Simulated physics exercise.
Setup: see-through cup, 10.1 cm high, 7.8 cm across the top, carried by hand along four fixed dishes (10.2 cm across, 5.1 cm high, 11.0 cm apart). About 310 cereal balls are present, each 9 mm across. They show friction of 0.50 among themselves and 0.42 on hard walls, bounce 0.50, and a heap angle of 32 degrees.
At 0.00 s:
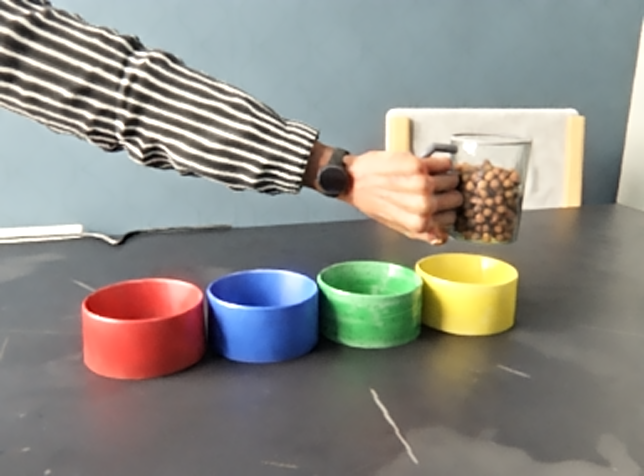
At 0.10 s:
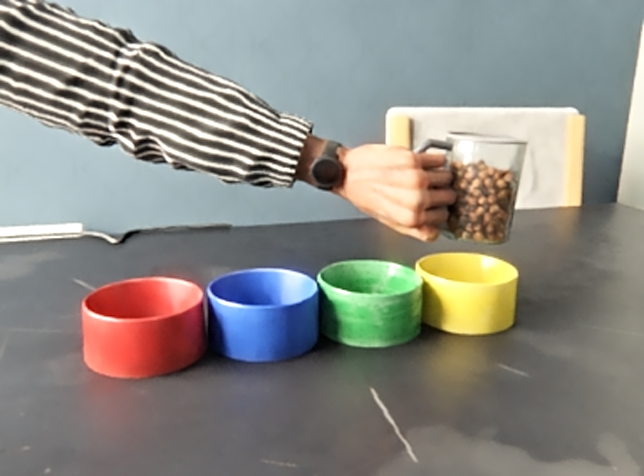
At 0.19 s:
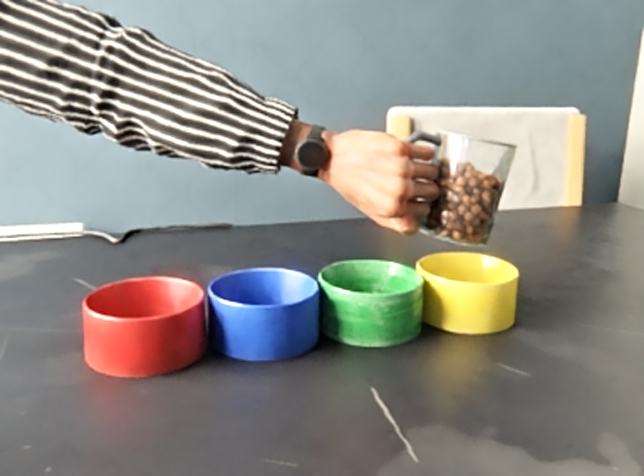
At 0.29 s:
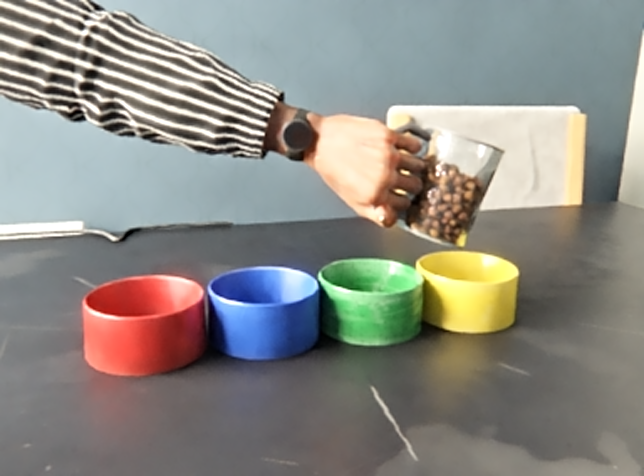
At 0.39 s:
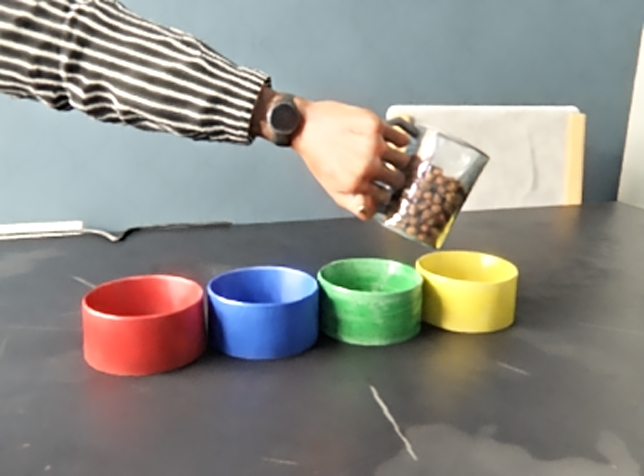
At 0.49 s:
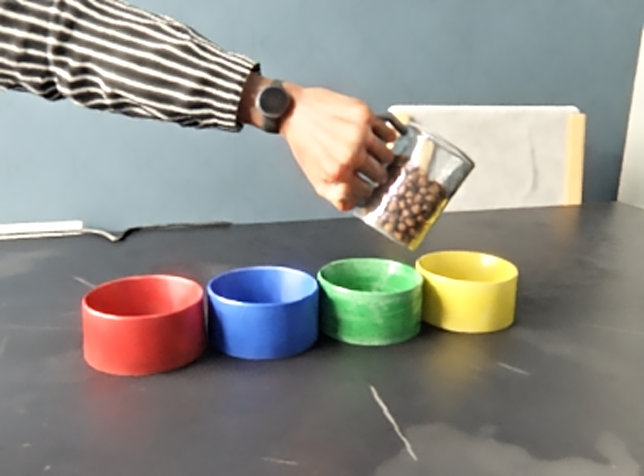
We see a hand in a striped sleeve holding a see-through cup of brown cereal balls above a row of red, blue, green and yellow dishes, moving it a short way left while steadily tilting it to the right.
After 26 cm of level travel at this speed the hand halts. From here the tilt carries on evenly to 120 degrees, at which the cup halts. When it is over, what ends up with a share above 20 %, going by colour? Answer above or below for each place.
Red: Below, blue: Above, green: Below, yellow: Below, counter: Below.
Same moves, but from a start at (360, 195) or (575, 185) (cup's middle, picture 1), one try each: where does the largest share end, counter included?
First try: Red; second try: Green.
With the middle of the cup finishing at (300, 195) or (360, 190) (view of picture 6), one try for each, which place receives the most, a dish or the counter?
The biggest share goes to green first, then to green.
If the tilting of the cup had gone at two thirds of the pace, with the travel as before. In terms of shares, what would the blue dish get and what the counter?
The blue dish 80, the counter 10.
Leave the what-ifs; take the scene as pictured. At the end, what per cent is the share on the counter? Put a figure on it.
10 %.
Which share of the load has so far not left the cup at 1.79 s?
Roughly 25 per cent of the load.
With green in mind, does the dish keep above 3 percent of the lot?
Green yes.
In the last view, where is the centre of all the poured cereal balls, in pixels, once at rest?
After settling, the middle sits near (281, 315).
Then, at 1.01 s, tilt 75 degrees; cup holds 100 %.
After 1.35 s, tilt 102 degrees; cup holds 95 %, blue 5 %.
After 1.79 s, tilt 120 degrees; cup holds 25 %, blue 65 %.
In the end, at 2.7 s, red 0 %, blue 85 %, green 5 %, yellow 0 %, counter 10 %.
